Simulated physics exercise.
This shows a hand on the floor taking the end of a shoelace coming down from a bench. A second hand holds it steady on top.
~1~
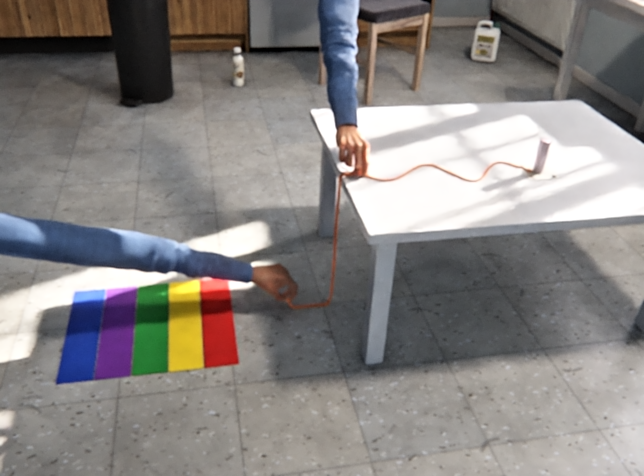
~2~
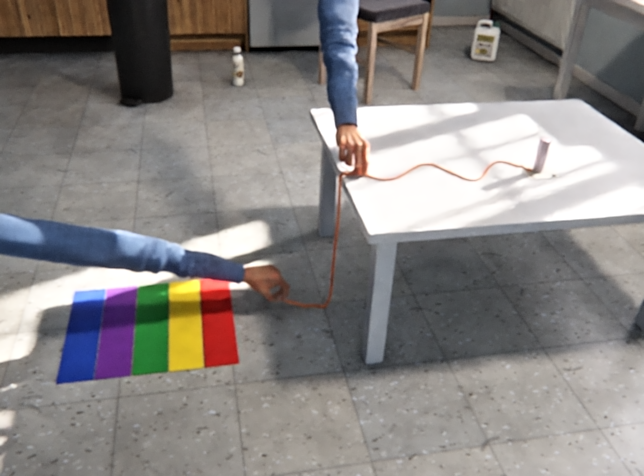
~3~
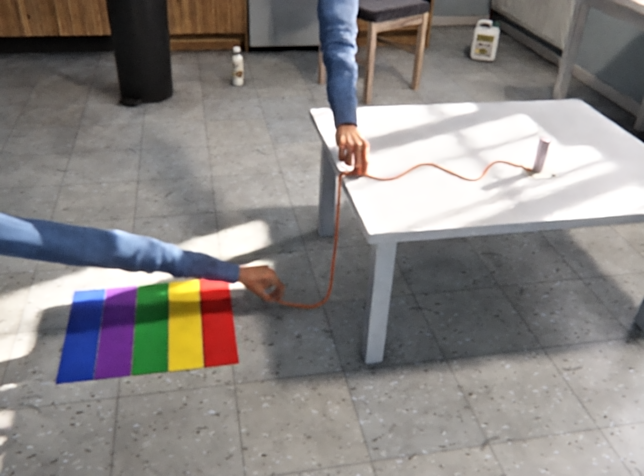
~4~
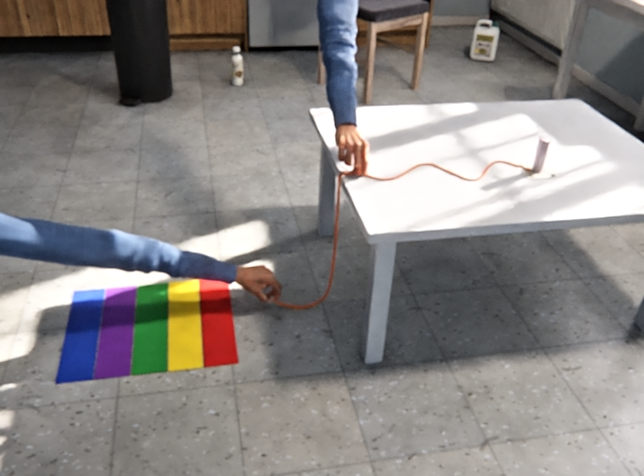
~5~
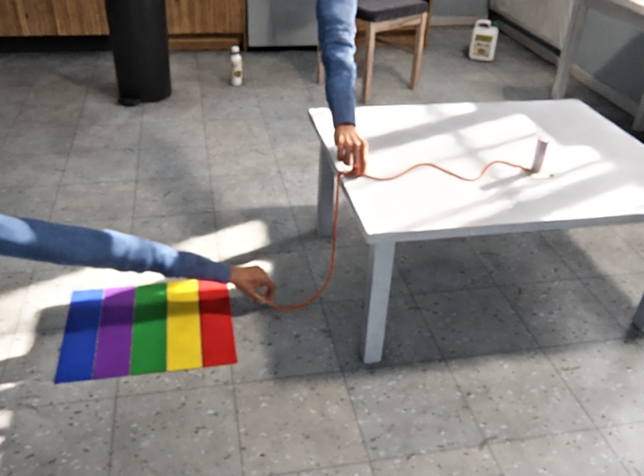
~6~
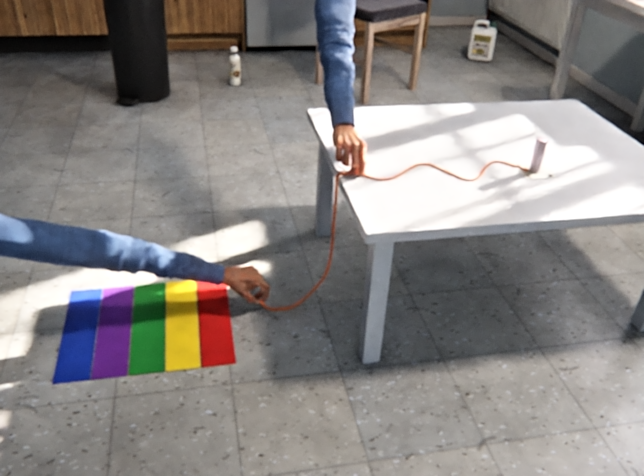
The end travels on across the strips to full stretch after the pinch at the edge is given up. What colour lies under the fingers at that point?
Purple.
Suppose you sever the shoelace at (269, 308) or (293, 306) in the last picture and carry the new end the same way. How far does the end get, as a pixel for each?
You'd find it around (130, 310) the first time and around (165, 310) the second.
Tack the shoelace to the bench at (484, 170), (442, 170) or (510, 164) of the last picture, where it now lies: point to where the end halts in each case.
The three spots are (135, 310), (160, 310) and (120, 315), in that order.
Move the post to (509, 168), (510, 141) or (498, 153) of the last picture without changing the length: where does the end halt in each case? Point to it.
(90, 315), (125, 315) and (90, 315), roughly.
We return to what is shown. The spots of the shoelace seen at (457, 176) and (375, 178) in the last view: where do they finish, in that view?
First one close to (426, 175), second close to (322, 192).
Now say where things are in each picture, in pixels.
End (288, 298); red (221, 348); yellow (186, 352); green (151, 355); purple (115, 359); blue (77, 363), in the first picture.
End (280, 299); shoelace through (498, 162) (460, 176) (404, 174) (341, 178) (336, 239) (330, 297), in the second picture.
End (275, 299), in the third picture.
End (272, 299); shoelace through (498, 162) (459, 176) (403, 174) (340, 177) (336, 239) (325, 296), in the fourth picture.
End (266, 300), in the fifth picture.
End (260, 300); shoelace through (495, 162) (456, 176) (401, 174) (338, 177) (333, 239) (310, 293), in the sixth picture.
Soon after, end near (183, 307); over yellow.
After that, end near (138, 312); over green.
At the stop, end near (112, 314); over purple. It halts on the purple strip.
